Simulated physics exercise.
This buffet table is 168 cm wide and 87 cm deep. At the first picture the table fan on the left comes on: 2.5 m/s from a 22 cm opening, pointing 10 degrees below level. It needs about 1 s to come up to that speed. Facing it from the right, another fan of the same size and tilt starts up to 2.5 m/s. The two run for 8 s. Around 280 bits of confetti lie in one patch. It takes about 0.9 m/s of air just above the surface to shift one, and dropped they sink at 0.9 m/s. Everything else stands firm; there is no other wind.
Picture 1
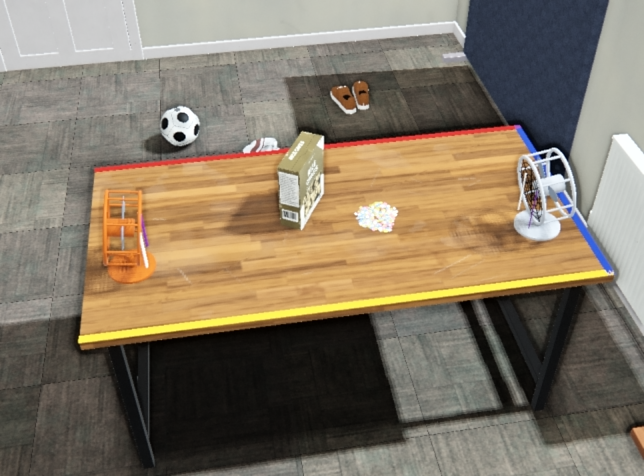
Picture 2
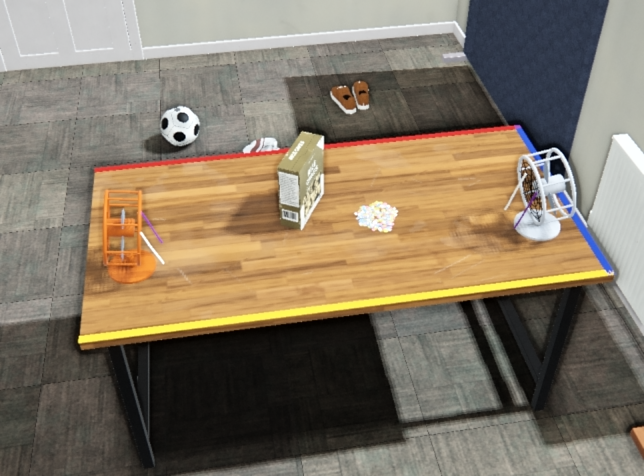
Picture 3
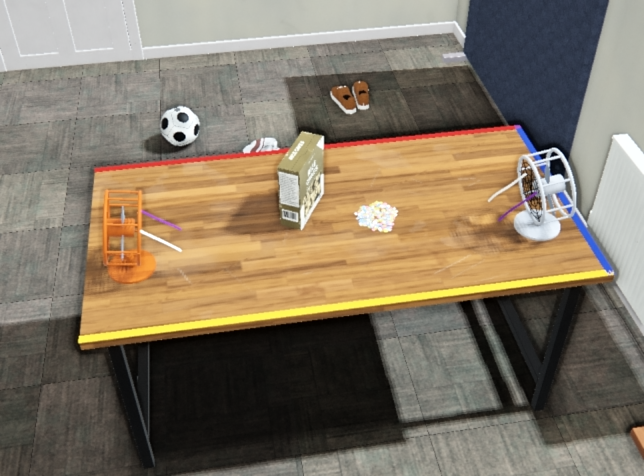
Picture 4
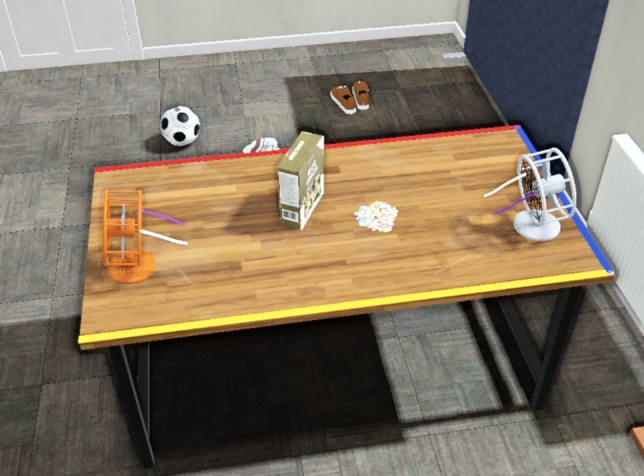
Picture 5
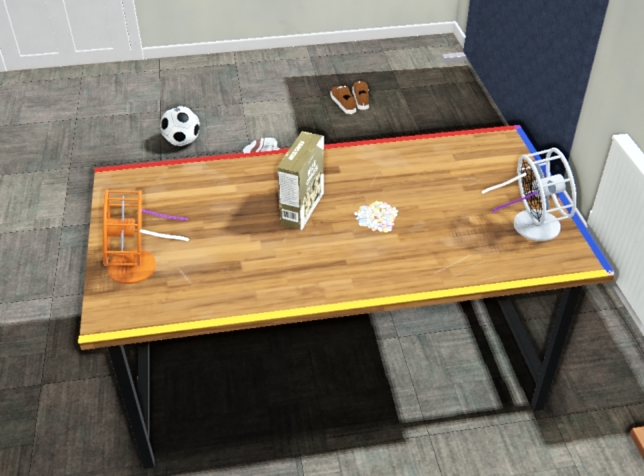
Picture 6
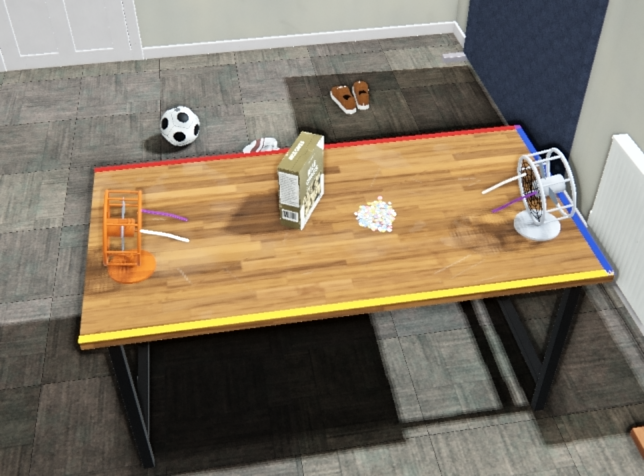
A long wooden table edged in red, blue and yellow stands on a grey carpeted floor, seen from above and in front by a still camera. An orange fan sits at the left end, a white one at the right, with a carton and pale confetti between them, and a football and shoes behind. Purple and white streamers lift and stretch inward from both fans, then the confetti patch loosens slightly.
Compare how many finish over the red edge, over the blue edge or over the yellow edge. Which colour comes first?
It is red that takes the most.
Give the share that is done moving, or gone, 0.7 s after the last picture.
Near 0 %.
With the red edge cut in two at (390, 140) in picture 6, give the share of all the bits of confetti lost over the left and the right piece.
Some 90 % left, 0 % right.
Then, 0.7 s after the last picture, 0 % are over the blue edge, 0 % over the yellow edge and 80 % over the red edge; the middle of those left on the top is near (322, 158); 0 % are gone or lie where they will stay.
Then, 1.6 s after the last picture, 0 % are over the blue edge, 0 % over the yellow edge and 95 % over the red edge; 96 % are gone or lie where they will stay.
Then, 3.5 s after the last picture, 0 % are over the blue edge, 0 % over the yellow edge and 95 % over the red edge; 96 % are gone or lie where they will stay.
Then, 7.1 s after the last picture, at the end, 0 % are over the blue edge, 0 % over the yellow edge and 95 % over the red edge.
